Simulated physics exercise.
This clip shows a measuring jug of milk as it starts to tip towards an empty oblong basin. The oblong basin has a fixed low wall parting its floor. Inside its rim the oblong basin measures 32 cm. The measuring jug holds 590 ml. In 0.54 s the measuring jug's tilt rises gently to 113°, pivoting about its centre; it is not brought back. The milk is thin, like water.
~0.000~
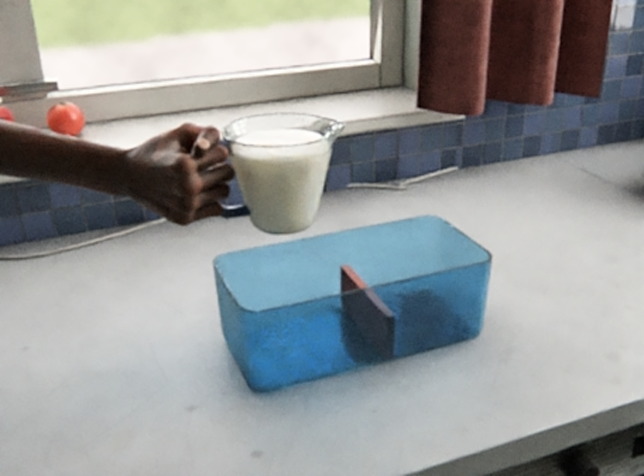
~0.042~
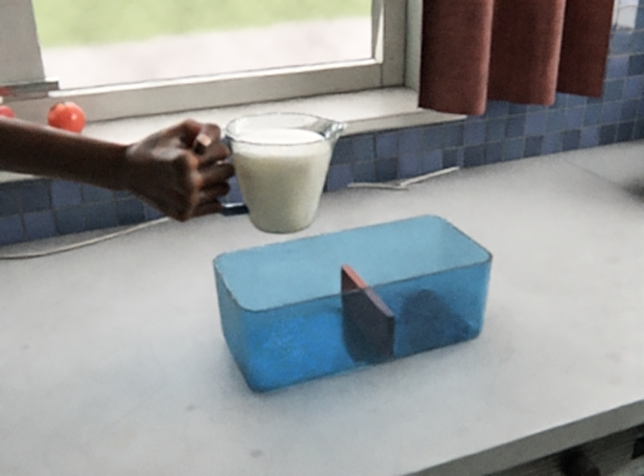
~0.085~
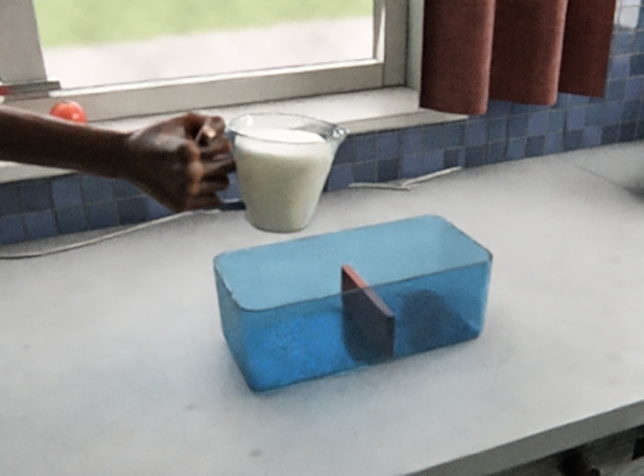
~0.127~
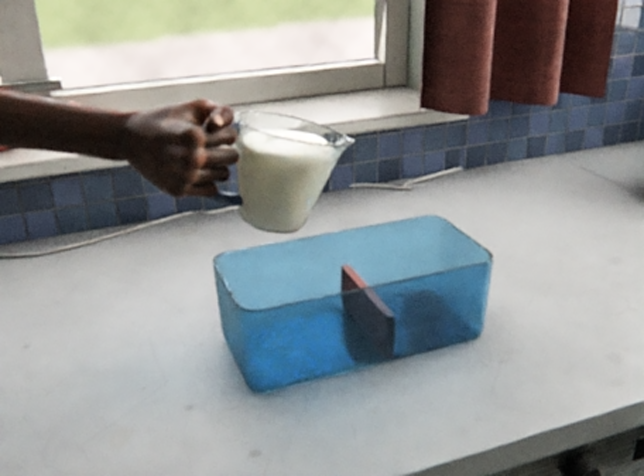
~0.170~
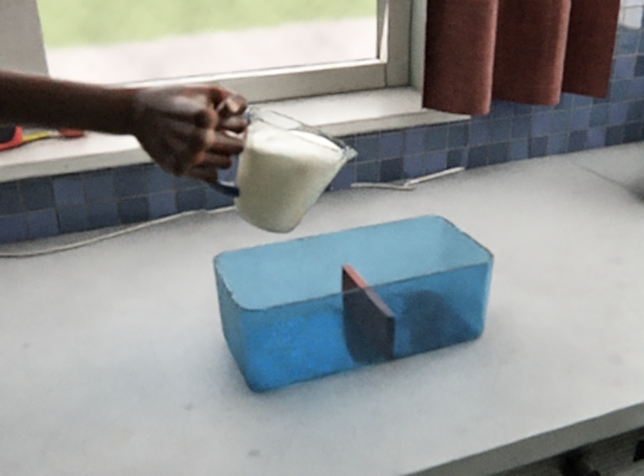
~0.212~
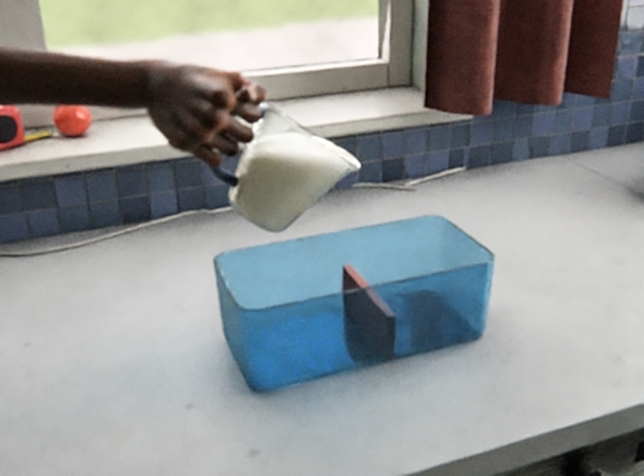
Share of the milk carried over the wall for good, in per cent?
Near 42 per cent.
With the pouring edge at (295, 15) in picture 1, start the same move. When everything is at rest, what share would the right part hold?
In that case roughly 25 per cent.
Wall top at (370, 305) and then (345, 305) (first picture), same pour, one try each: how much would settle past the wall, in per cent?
Roughly 40 per cent, then 80 per cent.
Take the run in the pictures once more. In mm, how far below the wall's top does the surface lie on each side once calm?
About 48 mm on the left, about 48 mm on the right.
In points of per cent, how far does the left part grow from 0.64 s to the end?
That works out to roughly 4 per cent of the whole.
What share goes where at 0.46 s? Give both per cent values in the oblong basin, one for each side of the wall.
10 left and 40 right, roughly.
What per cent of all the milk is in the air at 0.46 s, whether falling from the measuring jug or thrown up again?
My guess is roughly 20 %.
Then, 0.46 s in, the tilt is 107° and 30 per cent is still to pour, 10 is left of the wall and 40 right of it.
Then, 0.64 s in, the tilt is 113° and 1 per cent is still to pour, 50 is left of the wall and 39 right of it.
Then, 0.83 s in, the tilt is 113° and 0 per cent is still to pour, 54 is left of the wall and 41 right of it.
Then, 1.04 s in, the tilt is 113° and 0 per cent is still to pour, 54 is left of the wall and 42 right of it.
Finally, 54 per cent lies left of the wall, 42 right of it and 4 outside.
